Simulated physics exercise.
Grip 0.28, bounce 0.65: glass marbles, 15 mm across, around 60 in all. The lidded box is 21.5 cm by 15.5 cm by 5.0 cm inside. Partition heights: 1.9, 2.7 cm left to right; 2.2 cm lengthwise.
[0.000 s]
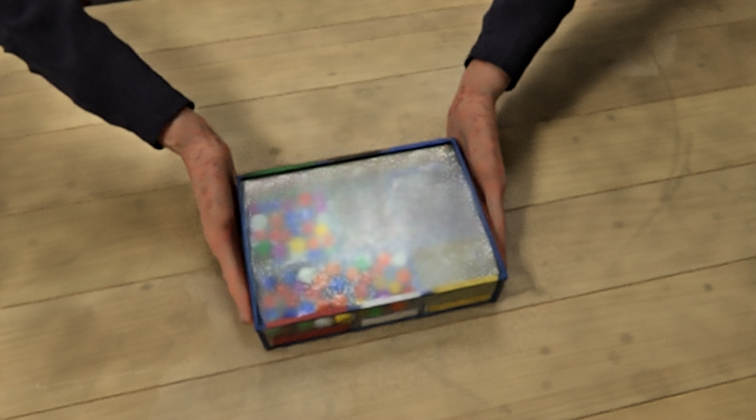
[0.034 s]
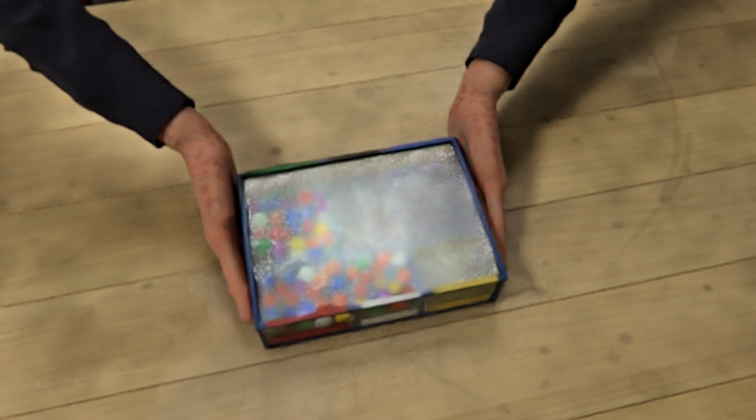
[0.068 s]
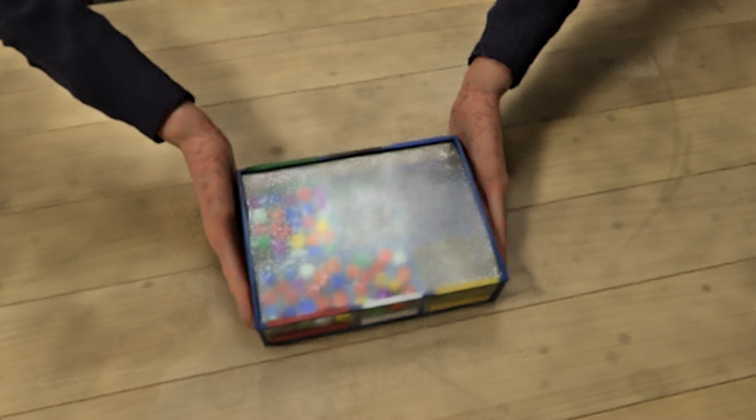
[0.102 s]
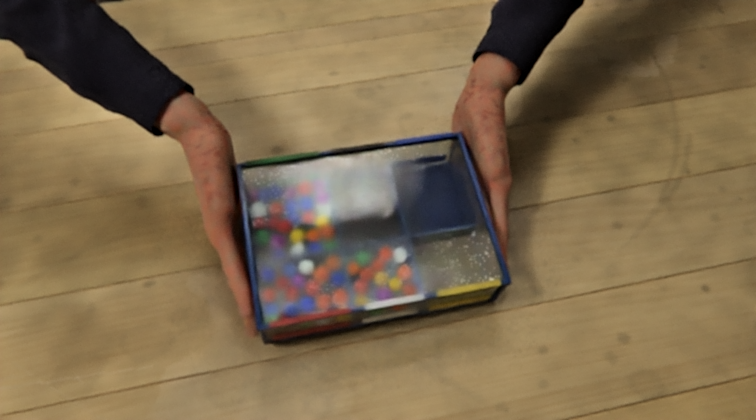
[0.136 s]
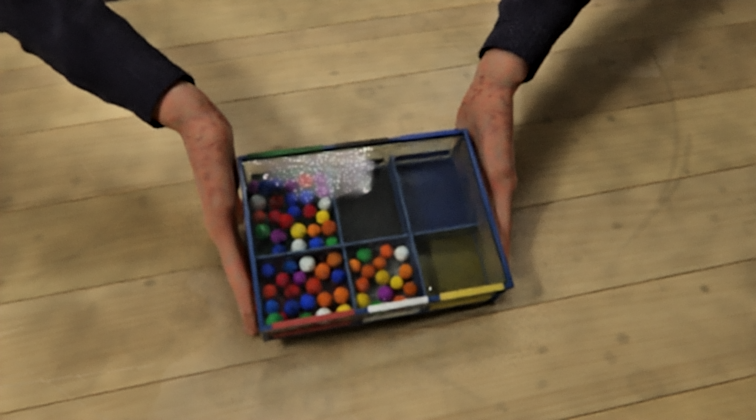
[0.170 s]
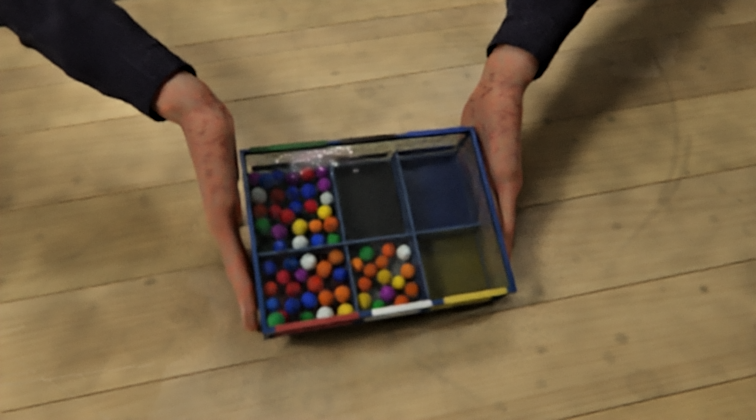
Colorful balls show inside a divided box as its cloudy top clears between two hands.
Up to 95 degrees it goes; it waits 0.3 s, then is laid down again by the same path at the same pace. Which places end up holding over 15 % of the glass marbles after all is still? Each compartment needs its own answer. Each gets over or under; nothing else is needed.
Red compartment ends over. Blue compartment ends under. Green compartment ends under. Yellow compartment ends over. White compartment ends over. Black compartment ends under.
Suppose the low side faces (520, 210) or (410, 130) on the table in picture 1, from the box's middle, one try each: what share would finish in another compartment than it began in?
That would be close to 95 per cent, then close to 80 per cent.
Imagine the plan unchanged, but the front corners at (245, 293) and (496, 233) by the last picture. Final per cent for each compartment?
Final shares: Red 10%, blue 0%, green 80%, yellow 0%, white 0%, black 10%.
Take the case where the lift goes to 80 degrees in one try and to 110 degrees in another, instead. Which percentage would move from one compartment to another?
I'd put them near 40 and 70 percent in that order.
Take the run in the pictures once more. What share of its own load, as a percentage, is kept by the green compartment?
That comes out at about 0 percent.
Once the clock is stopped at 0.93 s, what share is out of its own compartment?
Near 50 in a hundred.
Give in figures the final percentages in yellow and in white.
In the yellow compartment 25 percent, in the white 50 percent.
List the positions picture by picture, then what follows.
The first frame shows box tilt 0 degrees, front corners at (259, 326) and (502, 276); red 35 %, green 45 %, white 25 %.
The second frame shows box tilt 1 degrees, front corners at (260, 326) and (502, 276).
The third frame shows box tilt 3 degrees, front corners at (261, 325) and (503, 278).
The fourth frame shows box tilt 6 degrees, front corners at (262, 325) and (505, 280), lowest corner right front.
The fifth frame shows box tilt 11 degrees, front corners at (264, 326) and (508, 284), lowest corner right front.
The sixth frame shows box tilt 16 degrees, front corners at (267, 328) and (511, 288), lowest corner right front; red 35 %, green 45 %, white 25 %. The box's pace is about 145 degrees a second.
After 0.93 s, tilt 95 degrees; red 35 %, green 10 %, yellow 15 %, white 45 %.
After 1.43 s, tilt 52 degrees; red 25 %, yellow 25 %, white 50 %.
After 2.00 s, tilt 0 degrees; red 25 %, yellow 25 %, white 50 %.
At rest (2.7 s), red 25 %, blue 0 %, green 0 %, yellow 25 %, white 50 %, black 0 %.
